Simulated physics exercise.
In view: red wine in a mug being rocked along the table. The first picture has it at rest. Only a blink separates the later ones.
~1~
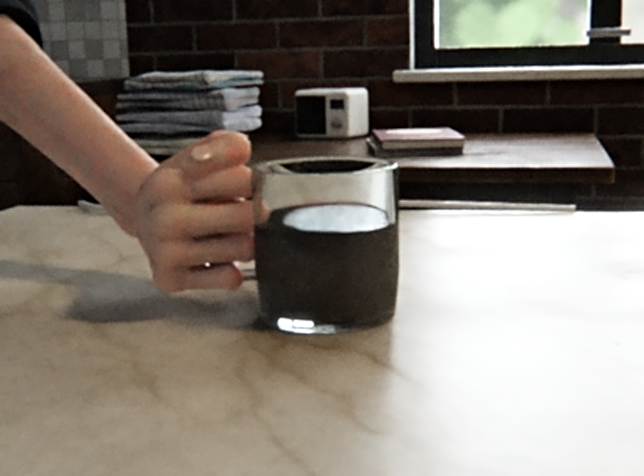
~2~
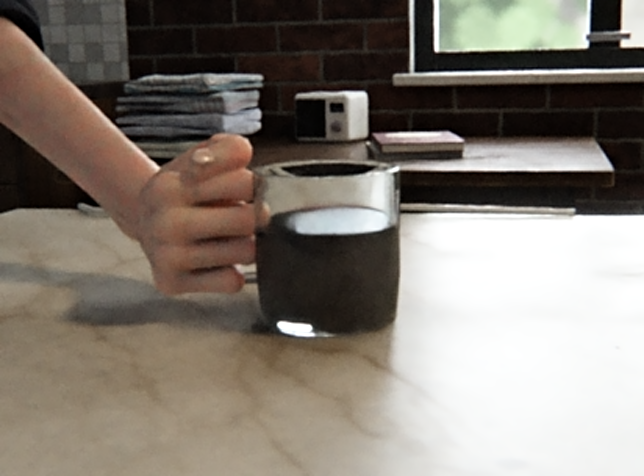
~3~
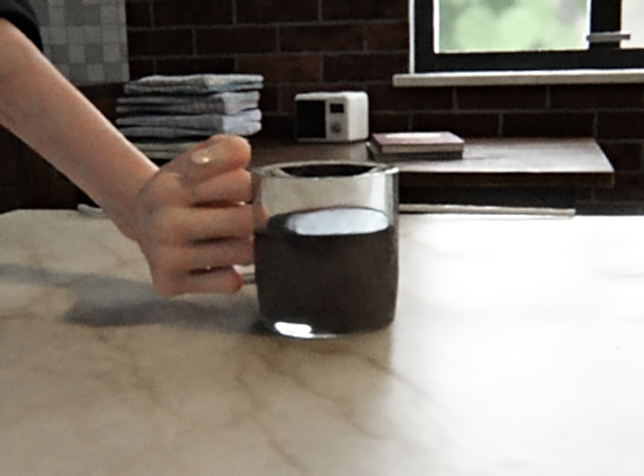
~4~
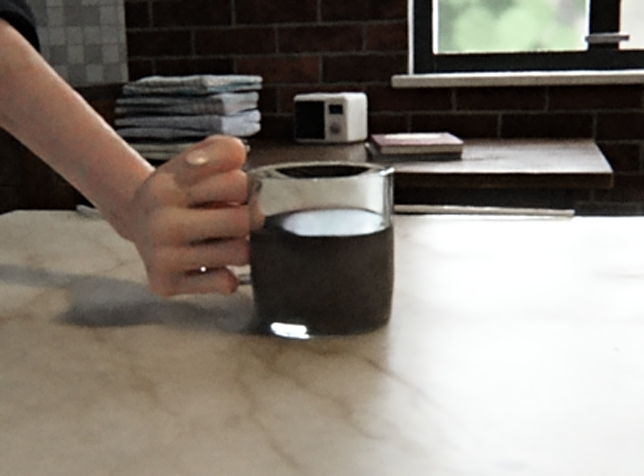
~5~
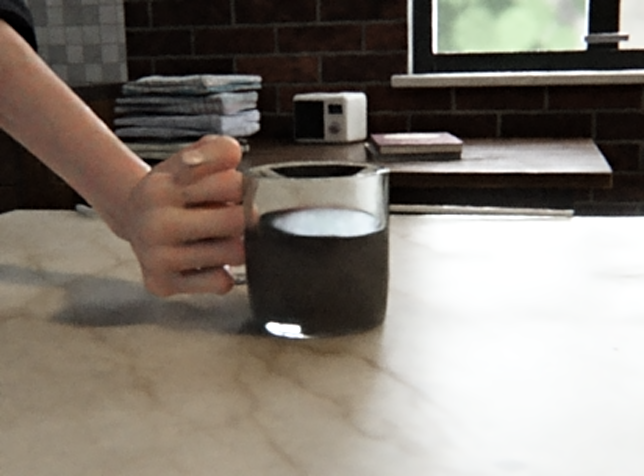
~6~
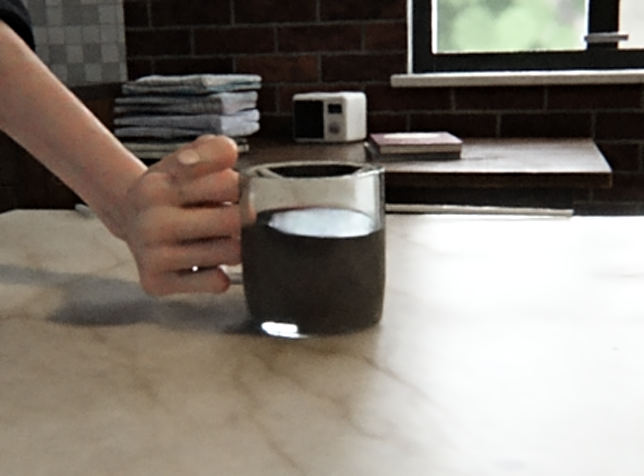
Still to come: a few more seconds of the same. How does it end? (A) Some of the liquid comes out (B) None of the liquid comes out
None of the liquid comes out (B).
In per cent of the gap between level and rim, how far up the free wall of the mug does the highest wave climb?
Around 10 per cent, give or take.
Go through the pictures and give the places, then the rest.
In the first picture, mug (326, 235) about two thirds full; at rest.
In the second picture, mug about two thirds full, surface at (327, 226); surface about level.
In the third picture, mug (326, 239) about two thirds full; surface about level.
In the fourth picture, mug about two thirds full, surface at (322, 227); surface about level.
In the fifth picture, mug (316, 240) about two thirds full; surface about level.
In the sixth picture, mug about two thirds full, surface at (312, 227); surface about level.
Soon after, the highest wave so far stays far below the rim.
In the end, the highest wave so far stays far below the rim; nothing has left it.
